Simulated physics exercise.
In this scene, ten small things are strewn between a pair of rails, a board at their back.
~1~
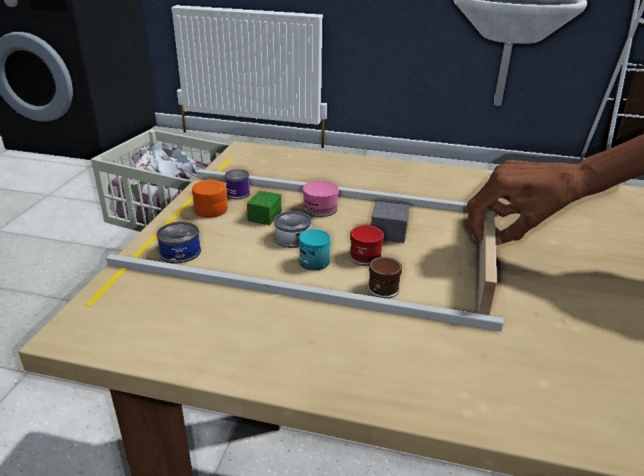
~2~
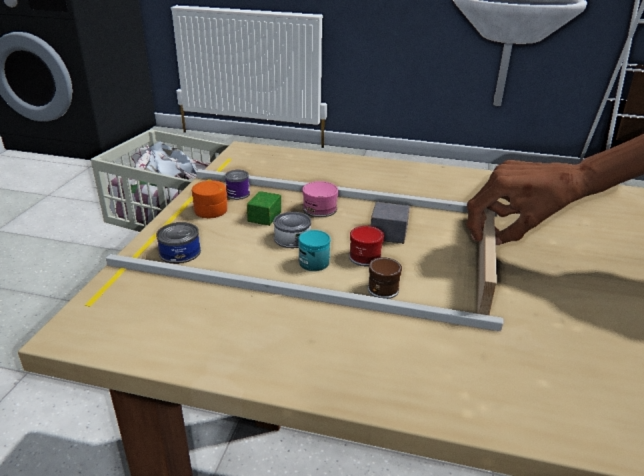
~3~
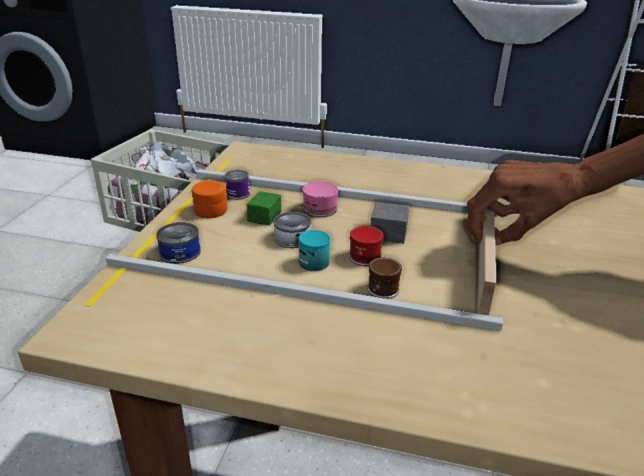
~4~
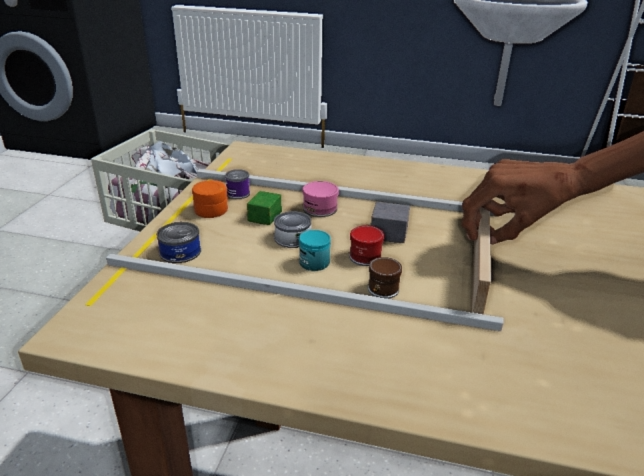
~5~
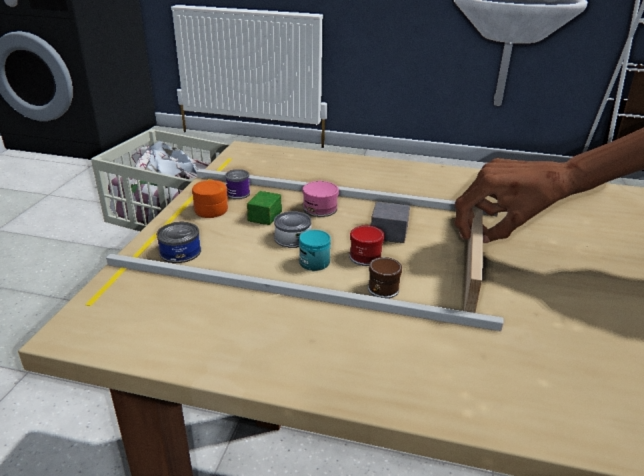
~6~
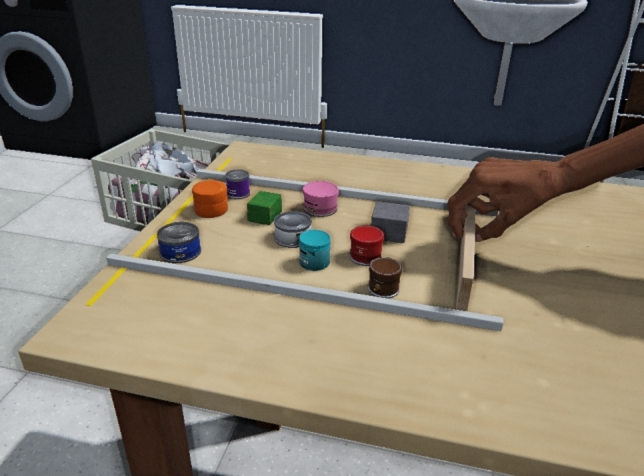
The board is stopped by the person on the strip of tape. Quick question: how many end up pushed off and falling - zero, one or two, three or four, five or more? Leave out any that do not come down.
I expect the drop count to reach five or more.
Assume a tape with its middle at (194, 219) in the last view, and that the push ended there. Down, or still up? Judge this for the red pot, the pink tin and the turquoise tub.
The red pot is still there; as for the pink tin, it is still there; and the turquoise tub is still there.
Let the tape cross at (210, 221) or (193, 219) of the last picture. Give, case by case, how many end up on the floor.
The floor gets 1 the first time and 5 the second.
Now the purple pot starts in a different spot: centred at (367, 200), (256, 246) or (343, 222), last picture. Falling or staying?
Taking the three spots in turn, the purple pot holds its place, then comes off, then comes off.
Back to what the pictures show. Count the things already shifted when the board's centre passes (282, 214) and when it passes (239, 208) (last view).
That gives 7 for the first and 10 for the second.
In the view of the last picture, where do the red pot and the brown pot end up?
The one named first is at (151, 213), the next at (122, 243).
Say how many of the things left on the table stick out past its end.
The total comes out at 5.
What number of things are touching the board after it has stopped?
At rest, 5 are in contact.
Soon after, none off yet; orange lid at rest near (210, 199); blue tin at rest near (179, 242); purple pot at rest near (238, 184).
After that, none off yet; orange lid displaced a little near (196, 197); blue tin at rest near (179, 242); purple pot at rest near (235, 184).
In the end, the number that fall off is five or more; gone, white pot, green block, purple pot, blue tin and orange lid.
